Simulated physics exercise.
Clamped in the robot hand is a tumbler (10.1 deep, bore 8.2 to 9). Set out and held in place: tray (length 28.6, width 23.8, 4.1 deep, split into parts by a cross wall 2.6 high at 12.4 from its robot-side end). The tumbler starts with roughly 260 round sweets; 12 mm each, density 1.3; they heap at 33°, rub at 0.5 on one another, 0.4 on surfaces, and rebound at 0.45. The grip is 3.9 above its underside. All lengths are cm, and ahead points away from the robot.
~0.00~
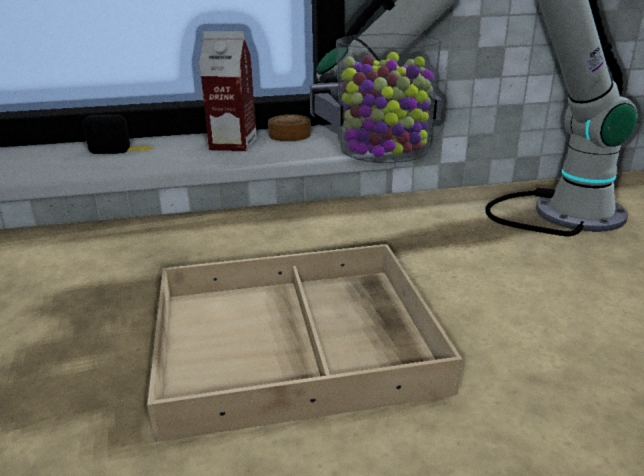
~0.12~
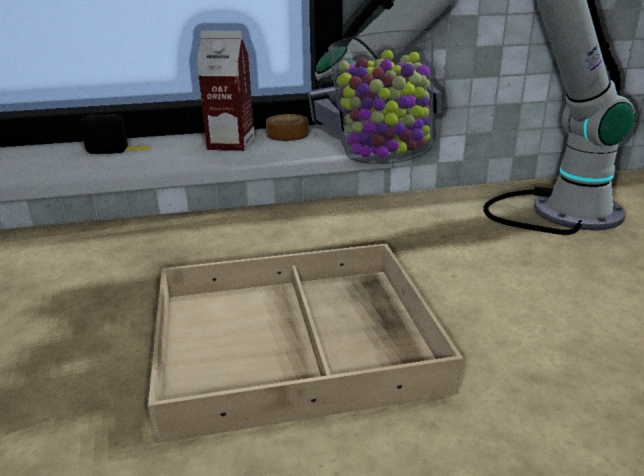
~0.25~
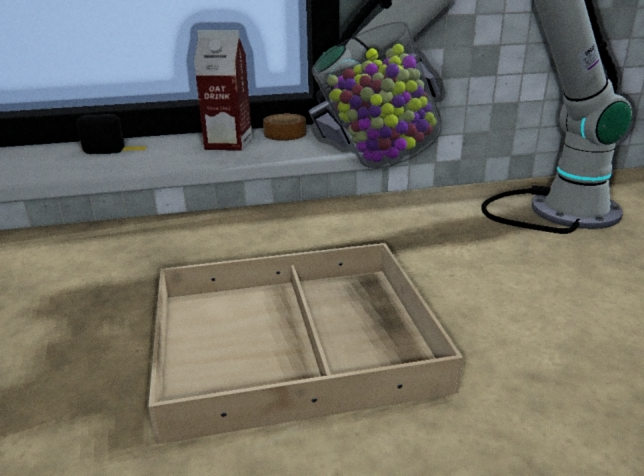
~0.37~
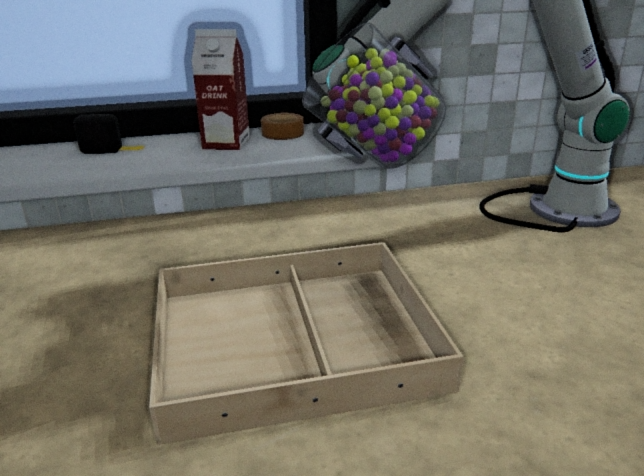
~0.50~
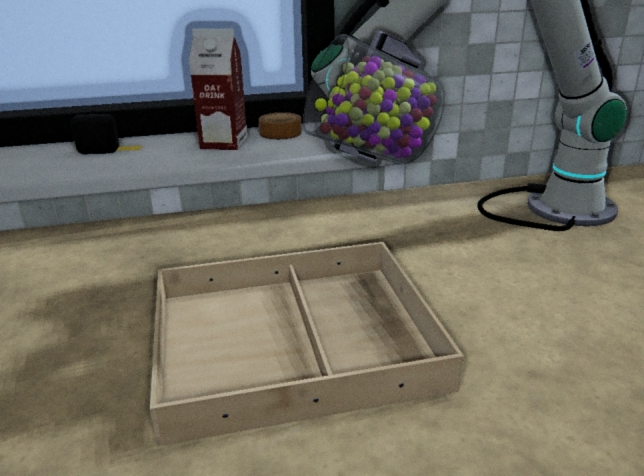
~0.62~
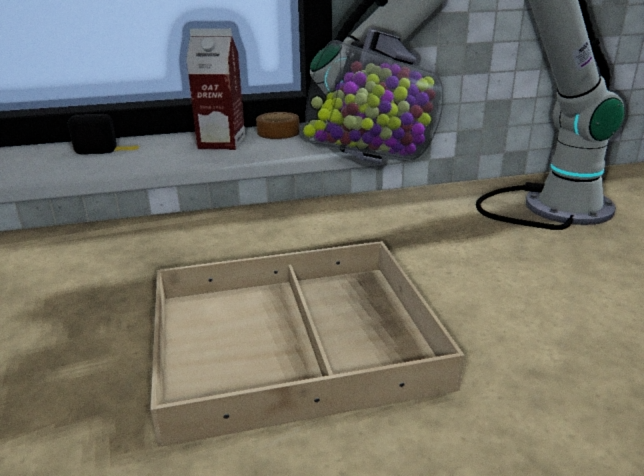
A clear container full of purple, yellow and pink balls, gripped by a robot arm, tilted steadily over to the left until it lay well onto its side, above a still, empty two-part wooden tray.
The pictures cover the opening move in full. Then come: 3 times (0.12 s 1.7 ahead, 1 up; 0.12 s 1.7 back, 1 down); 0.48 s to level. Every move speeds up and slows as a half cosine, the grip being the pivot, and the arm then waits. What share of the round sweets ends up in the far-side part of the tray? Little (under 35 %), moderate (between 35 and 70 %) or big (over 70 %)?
In the far-side part of the tray the share is little, under 35 %.
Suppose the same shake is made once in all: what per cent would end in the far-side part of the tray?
In that case some 10 per cent.
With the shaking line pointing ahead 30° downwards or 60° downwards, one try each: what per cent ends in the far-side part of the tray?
Some 10 and 5 per cent.
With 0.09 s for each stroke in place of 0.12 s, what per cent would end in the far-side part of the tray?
It would be near 40 per cent.
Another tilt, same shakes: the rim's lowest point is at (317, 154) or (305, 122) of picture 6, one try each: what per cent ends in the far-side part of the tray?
About 55 and 5 per cent.
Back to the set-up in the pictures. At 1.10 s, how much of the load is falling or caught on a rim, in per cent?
About 6 per cent.
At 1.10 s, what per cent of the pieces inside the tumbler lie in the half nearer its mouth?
Roughly 45 per cent.
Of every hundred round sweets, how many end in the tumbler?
Some 75 per cent.
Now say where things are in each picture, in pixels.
The first picture shows the tumbler middle at (386, 99), level; upper third of the load around (385, 79), from x 345 to 425, top at y 60; 263 in the tumbler.
The second picture shows the tumbler middle at (385, 98), tilted 7° forward; upper third of the load around (384, 79), from x 345 to 425, top at y 55.
The third picture shows the tumbler middle at (381, 99), tilted 25° forward; upper third of the load around (386, 80), from x 335 to 430, top at y 50.
The fourth picture shows the tumbler middle at (377, 101), tilted 48° forward; upper third of the load around (381, 83), from x 325 to 435, top at y 55.
The fifth picture shows the tumbler middle at (374, 104), tilted 66° forward; upper third of the load around (379, 85), from x 320 to 430, top at y 60.
The sixth picture shows the tumbler middle at (374, 105), tilted 73° forward; upper third of the load around (382, 88), from x 310 to 430, top at y 70; 263 in the tumbler.
After 1.10 s, tilted 73° forward, highest piece 28 above the table; 225 in the tumbler, 22 in the far-side part, 16 in flight or on a rim.
After 1.58 s, tilted 37° forward, highest piece 29 above the table; 194 in the tumbler, 64 in the far-side part, 5 in flight or on a rim.
After 2.02 s, level, highest piece 30 above the table; 194 in the tumbler, 68 in the far-side part, 1 on the table or floor.
After 3.07 s, level, highest piece 30 above the table; 194 in the tumbler, 68 in the far-side part, 1 on the table or floor.
In the end, 194 in the tumbler, 68 in the far-side part, 1 on the table or floor. That is 26 % in the far-side part of the tray.
